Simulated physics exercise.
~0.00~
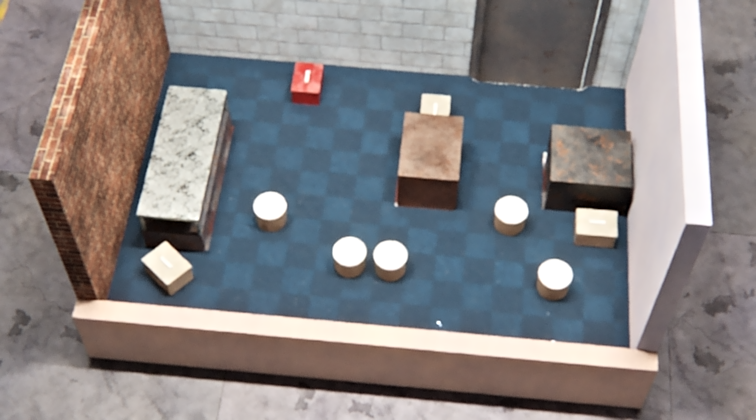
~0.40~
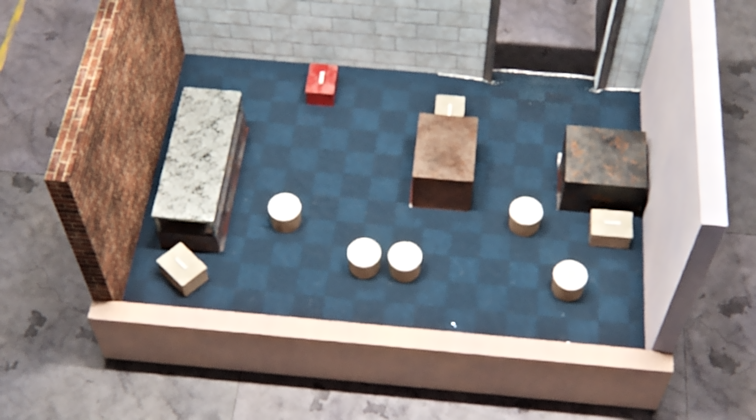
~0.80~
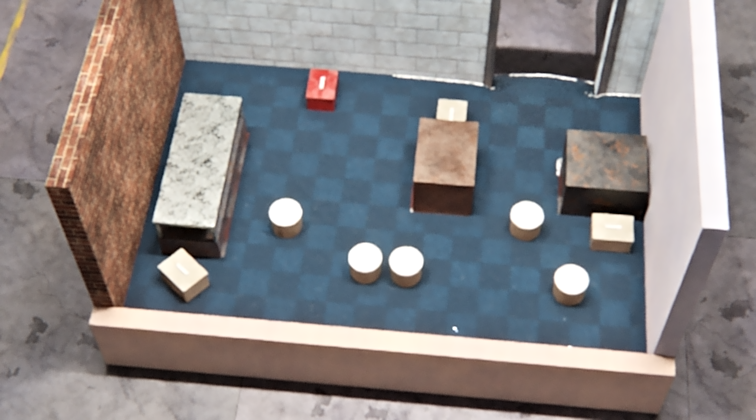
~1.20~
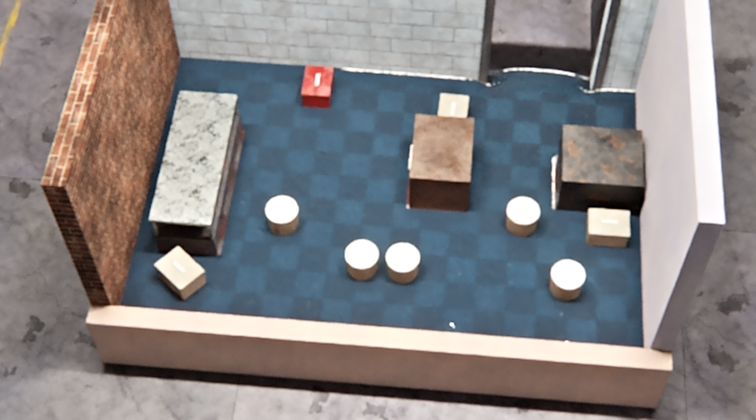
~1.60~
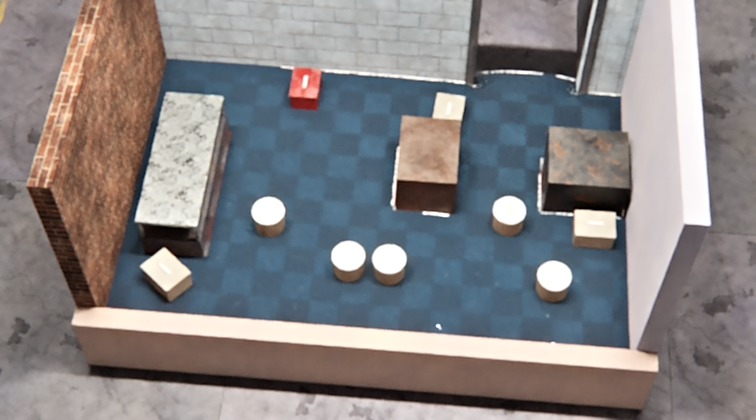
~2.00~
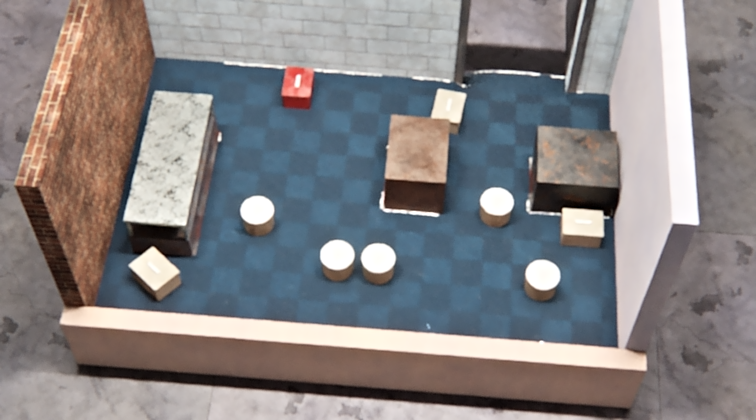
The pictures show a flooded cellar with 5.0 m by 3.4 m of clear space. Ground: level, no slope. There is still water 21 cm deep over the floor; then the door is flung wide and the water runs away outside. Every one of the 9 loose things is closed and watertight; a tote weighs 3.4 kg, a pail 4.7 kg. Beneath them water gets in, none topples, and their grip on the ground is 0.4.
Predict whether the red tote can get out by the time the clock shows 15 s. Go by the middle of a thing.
It is going to depart.
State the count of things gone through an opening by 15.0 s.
Total: 5.
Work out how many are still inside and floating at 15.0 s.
At that instant the tally stands at 4.
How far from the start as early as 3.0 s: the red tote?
I'd guess some 20 cm by then.
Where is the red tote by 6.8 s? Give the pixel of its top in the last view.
Roughly (421, 79) in the last view.
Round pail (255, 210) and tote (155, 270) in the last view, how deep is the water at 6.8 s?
Roughly 16 and 15 cm.
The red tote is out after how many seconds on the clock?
Roughly 8.5 s, I'd say.
After 3.0 s the red tote is near (315, 80), 0.2 m from its start, afloat; 0 of 9 are out; 9 afloat.
After 6.8 s the red tote is near (421, 79), 1.4 m from its start, afloat; 2 of 9 are out; 7 afloat.
After 11.0 s the red tote has gone out; 3 of 9 are out; 6 afloat.
After 15.0 s the red tote has gone out; 5 of 9 are out; 4 afloat.
